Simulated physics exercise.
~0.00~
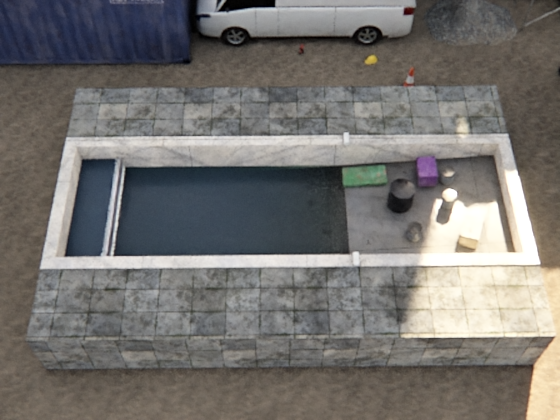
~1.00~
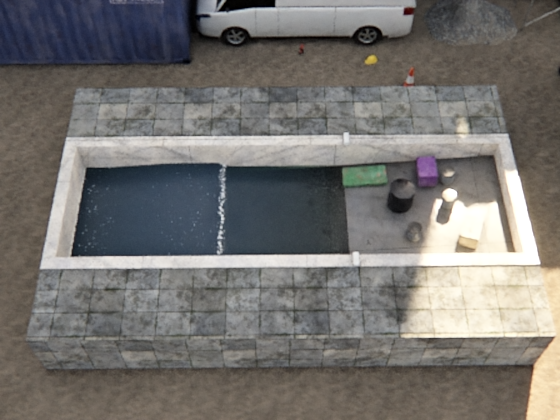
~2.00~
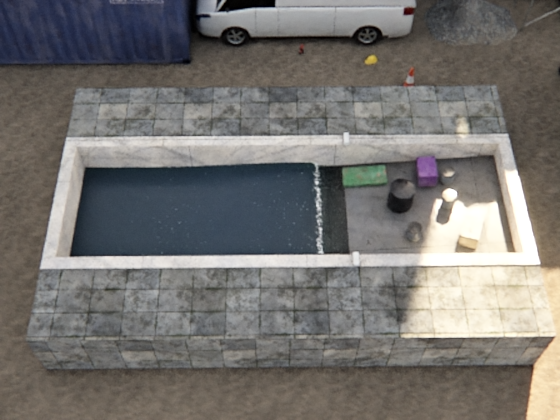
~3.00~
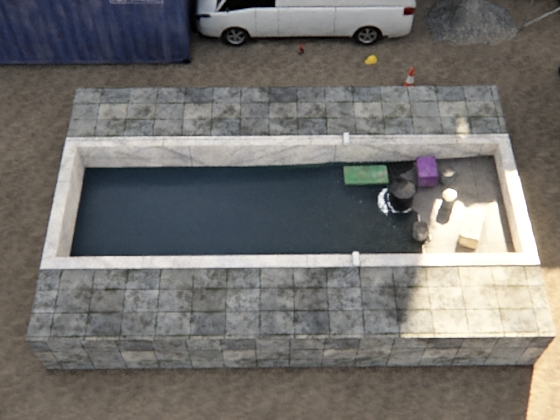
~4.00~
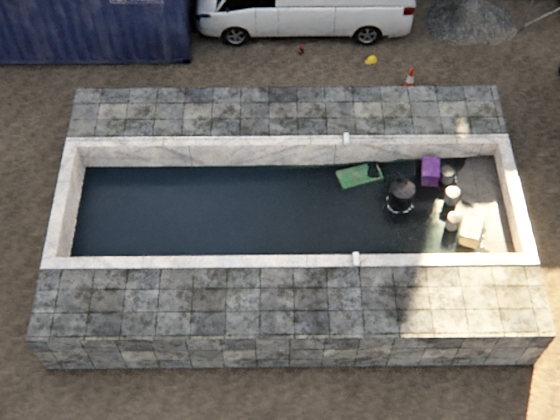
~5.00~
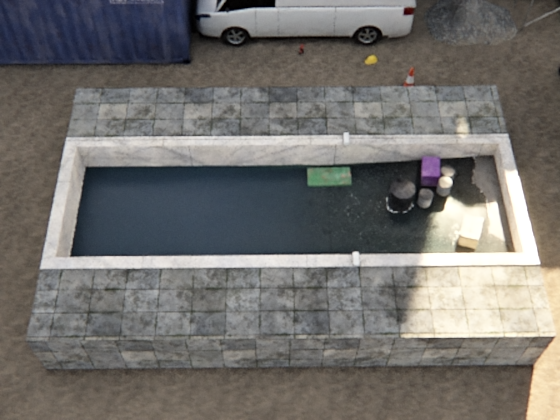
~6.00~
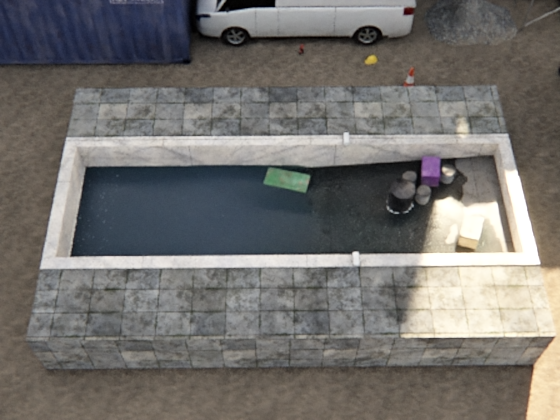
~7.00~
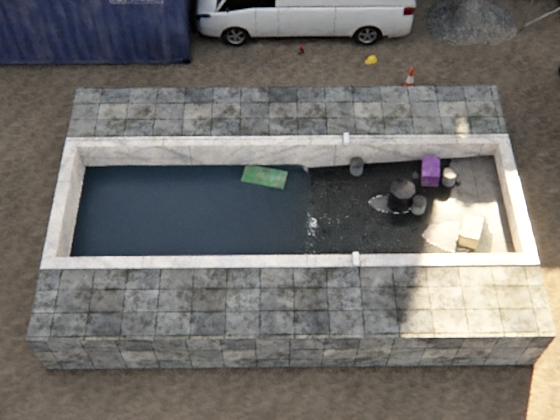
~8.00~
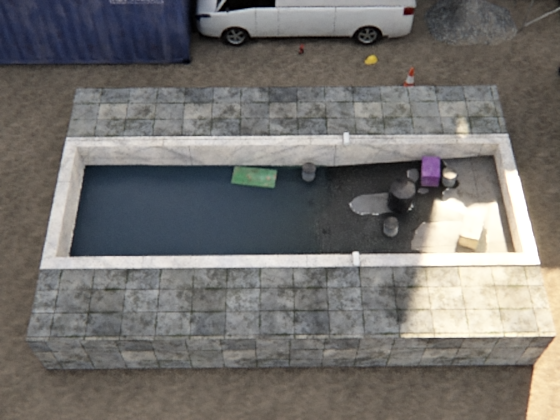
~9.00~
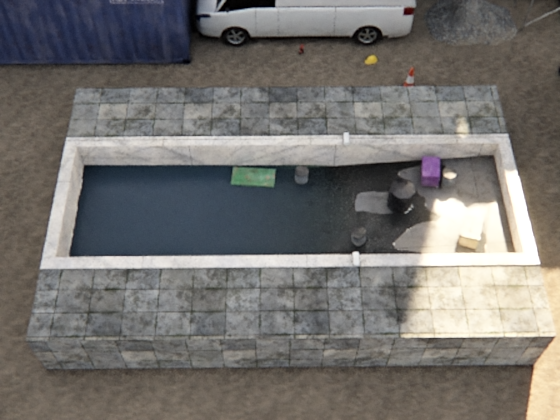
The clip shows a stone-edged basin where water held back at the left is released and surges up the slope among several objects, then drains back, leaving a green block and a small grey pail in the water while a purple chest remains on the slope.
